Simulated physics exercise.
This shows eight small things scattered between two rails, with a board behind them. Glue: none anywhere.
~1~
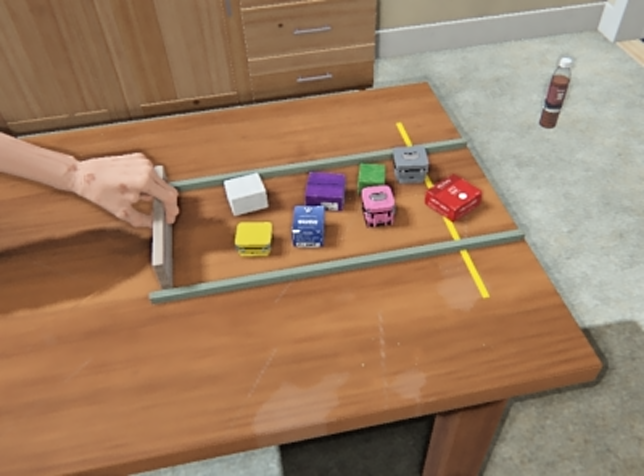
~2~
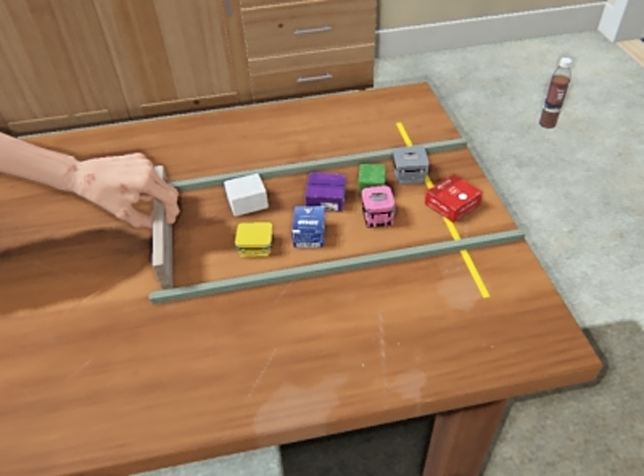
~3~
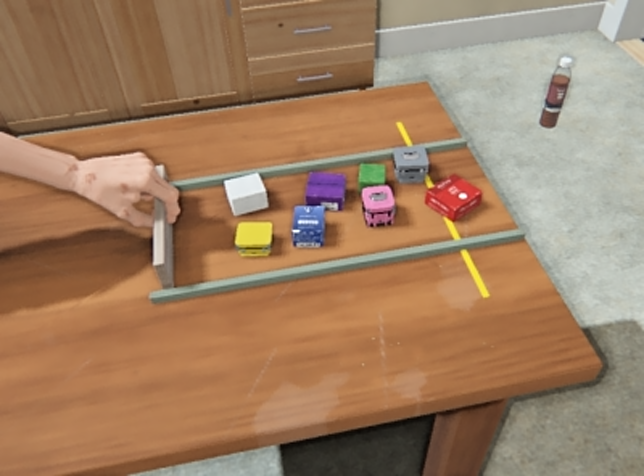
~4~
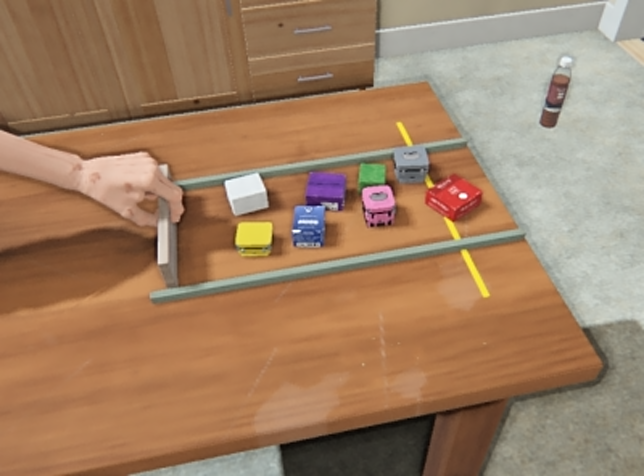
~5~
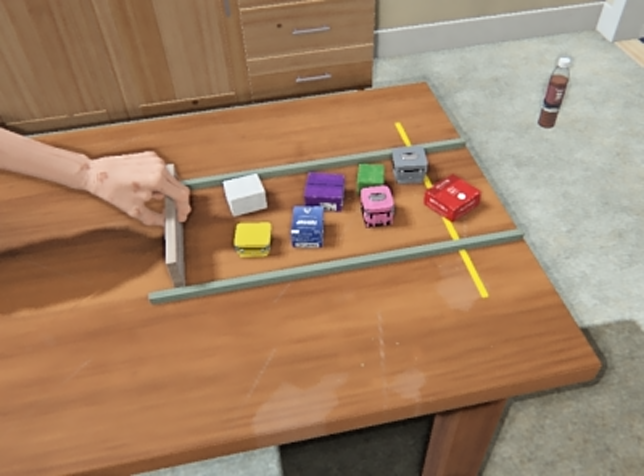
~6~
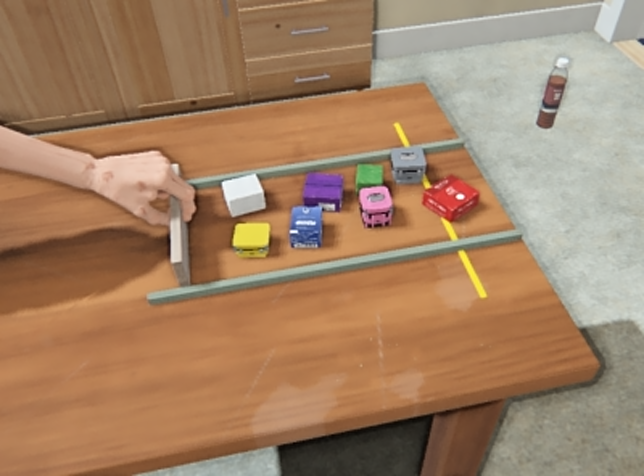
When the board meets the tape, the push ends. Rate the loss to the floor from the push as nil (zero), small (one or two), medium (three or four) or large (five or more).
The loss is medium.
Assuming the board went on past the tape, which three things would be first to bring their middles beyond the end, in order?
Order, earliest first: The grey case; the red box; the green block.
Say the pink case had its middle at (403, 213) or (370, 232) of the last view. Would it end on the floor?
The pink case drops away, then stays in place.
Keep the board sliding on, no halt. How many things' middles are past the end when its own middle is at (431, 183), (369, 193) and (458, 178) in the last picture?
The counts would come out as 4, 0 and 6.
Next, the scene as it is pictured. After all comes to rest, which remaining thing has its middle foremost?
Answer: The purple box.
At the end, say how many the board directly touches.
2 in contact.
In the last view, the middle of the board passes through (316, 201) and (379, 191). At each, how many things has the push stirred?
Moved so far: 7, later 8.
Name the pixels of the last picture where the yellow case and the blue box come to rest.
First (457, 205), then (486, 196).
A little later, none off yet; red box at rest near (451, 198); grey case at rest near (408, 165); green block at rest near (370, 181).
Next, none off yet; red box at rest near (451, 198); grey case shifted about its own width near (430, 160); green block shifted about its own width near (407, 172).
Later still, none off yet; red box tilted a little near (511, 195); grey case tilted well over near (493, 162); green block shifted well along near (468, 163).
When it is over, the number that fall off is three or four; down, pink case, green block, grey case and red box.
